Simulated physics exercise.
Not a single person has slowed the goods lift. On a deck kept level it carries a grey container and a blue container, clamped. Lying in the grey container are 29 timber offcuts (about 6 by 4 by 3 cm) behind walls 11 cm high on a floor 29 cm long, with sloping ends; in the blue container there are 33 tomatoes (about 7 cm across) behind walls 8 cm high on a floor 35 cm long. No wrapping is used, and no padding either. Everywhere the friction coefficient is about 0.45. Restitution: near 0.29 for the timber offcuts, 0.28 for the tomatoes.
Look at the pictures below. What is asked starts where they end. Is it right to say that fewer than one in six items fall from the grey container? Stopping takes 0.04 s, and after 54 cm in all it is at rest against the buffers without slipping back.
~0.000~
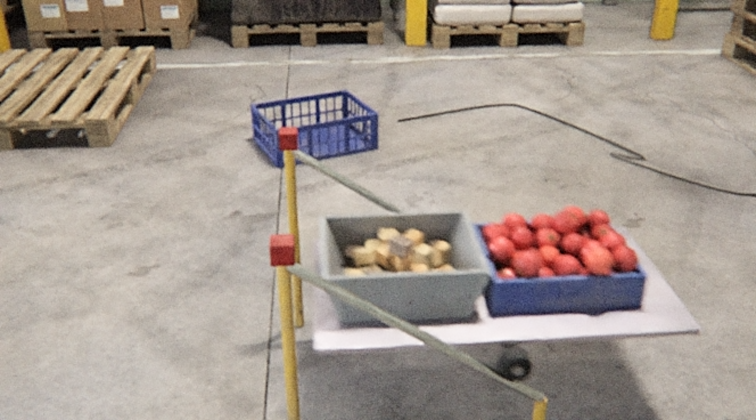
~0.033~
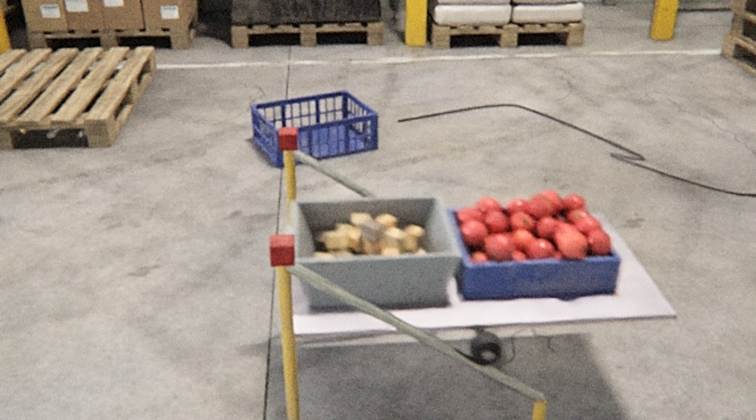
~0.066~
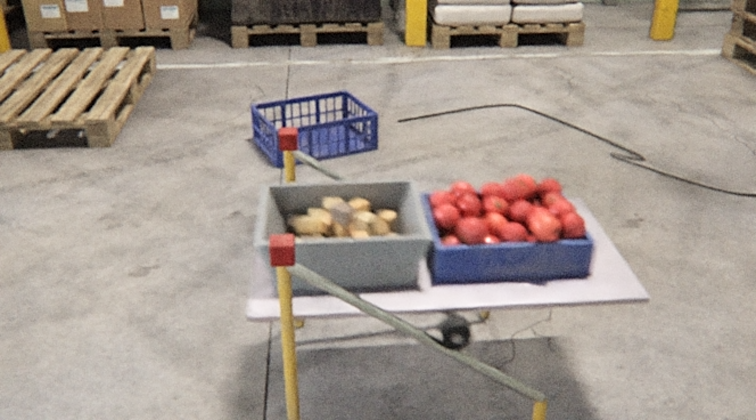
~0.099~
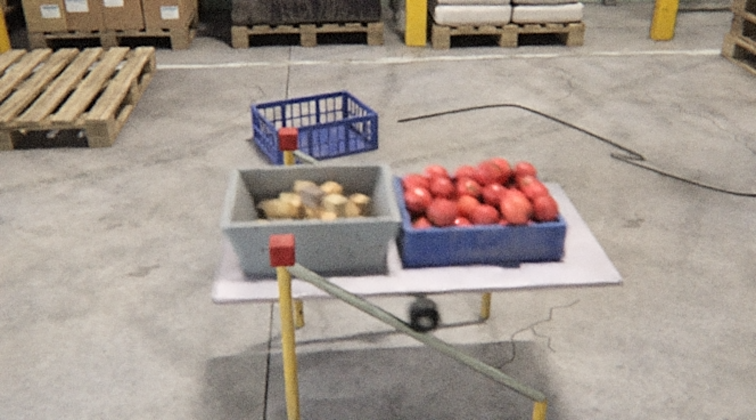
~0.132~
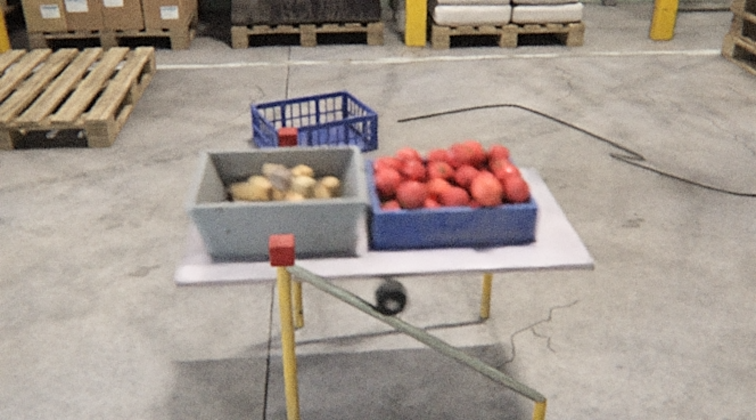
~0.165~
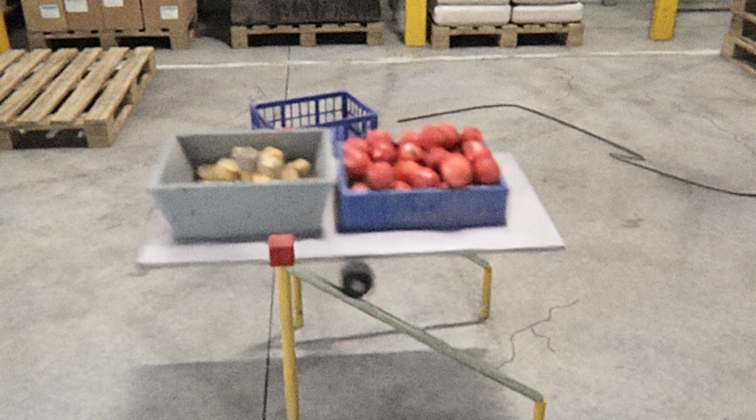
Honestly, the fraction that gets out surpasses a sixth.
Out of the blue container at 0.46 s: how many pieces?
Out so far from the blue container: Around 18.
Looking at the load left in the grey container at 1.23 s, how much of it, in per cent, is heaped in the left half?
Share in that half: About 90 %.
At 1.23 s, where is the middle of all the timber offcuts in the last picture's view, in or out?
Centre approx. (157, 176).
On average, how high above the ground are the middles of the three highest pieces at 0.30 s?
On average they sit about 90 cm high.
After 0.18 s, the buffers are touched.
After 0.30 s, grey container 28 in, 1 out and blue container 28 in, 5 out.
After 0.46 s, grey container 20 in, 9 out and blue container 15 in, 18 out.
After 0.68 s, grey container 19 in, 10 out and blue container 14 in, 19 out.
Final count (at 1.23 s), grey container 19 in, 10 out and blue container 14 in, 19 out. Asked share, 10 of 29, 34 per cent.
